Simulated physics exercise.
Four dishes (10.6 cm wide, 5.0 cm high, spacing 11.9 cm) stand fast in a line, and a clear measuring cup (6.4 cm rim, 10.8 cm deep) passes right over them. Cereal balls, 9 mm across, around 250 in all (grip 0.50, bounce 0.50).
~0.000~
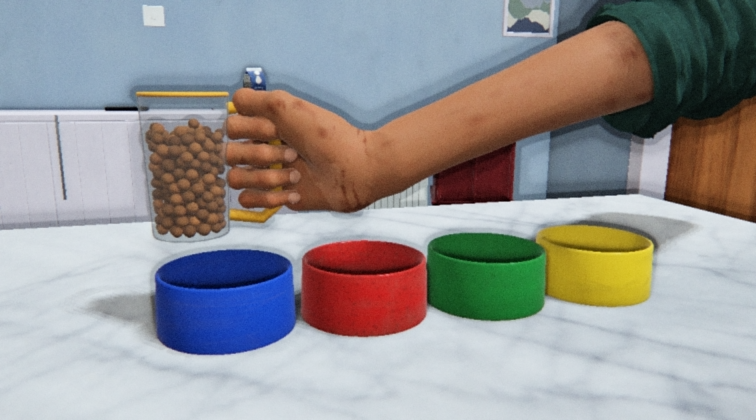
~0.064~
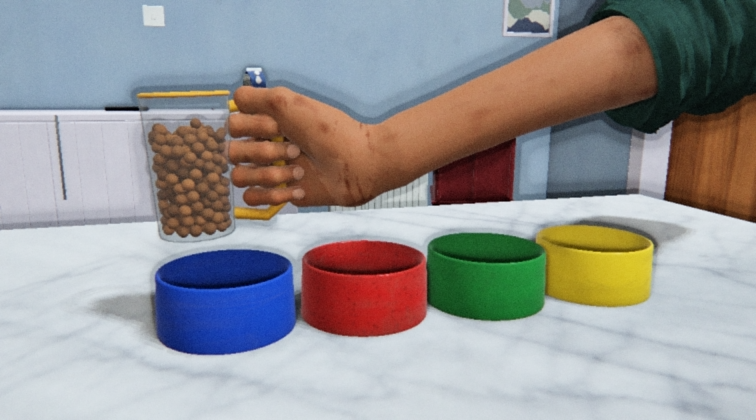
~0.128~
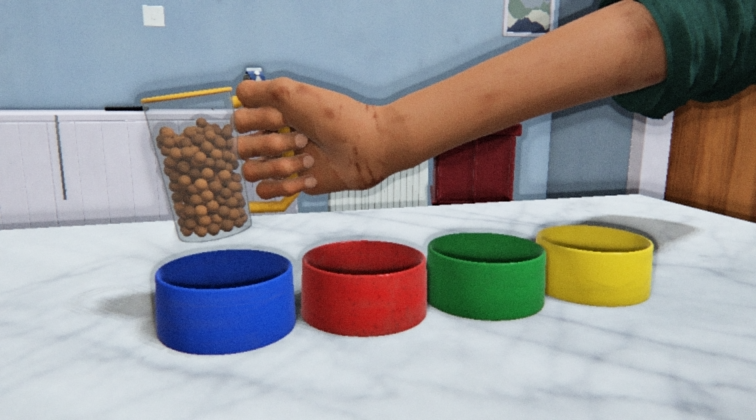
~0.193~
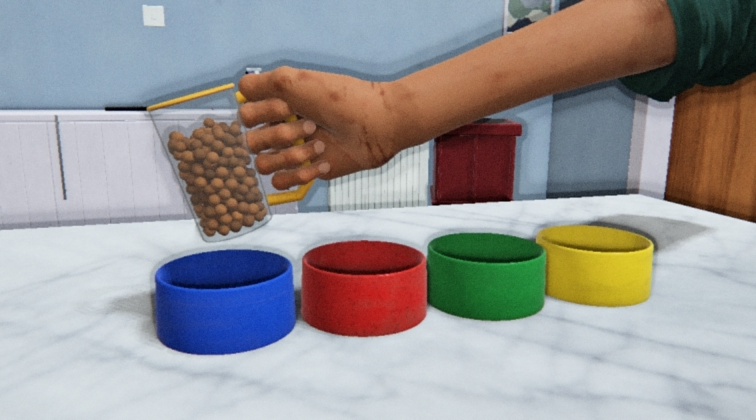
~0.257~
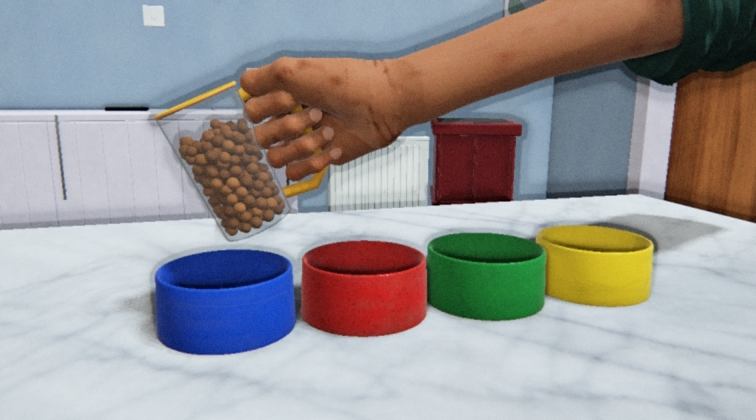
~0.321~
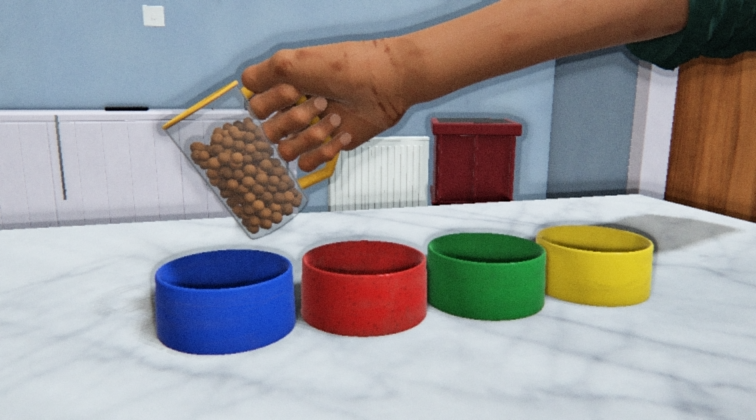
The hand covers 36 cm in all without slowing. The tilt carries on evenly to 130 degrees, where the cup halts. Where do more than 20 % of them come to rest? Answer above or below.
Red above, blue below, green below, yellow below, counter below.
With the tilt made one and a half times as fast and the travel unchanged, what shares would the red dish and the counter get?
In that case red 20, counter 30.
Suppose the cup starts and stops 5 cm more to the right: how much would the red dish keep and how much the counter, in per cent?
Red 80; counter 10.
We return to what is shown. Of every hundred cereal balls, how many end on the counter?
Roughly 5 per cent.
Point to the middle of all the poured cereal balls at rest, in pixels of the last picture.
Near (354, 293).
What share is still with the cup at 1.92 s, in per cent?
About 0 per cent.
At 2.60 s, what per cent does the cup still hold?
Some 0 per cent of the load.
After 1.28 s, tilt 130 degrees; cup holds 15 %, red 75 %, blue 5 %.
Then, at 1.92 s, tilt 130 degrees; cup holds 0 %, red 90 %, blue 5 %.
After 2.60 s, tilt 130 degrees; cup holds 0 %, red 90 %, blue 5 %.
In the end, at 2.9 s, red 90 %, blue 5 %, green 0 %, yellow 0 %, counter 5 %.
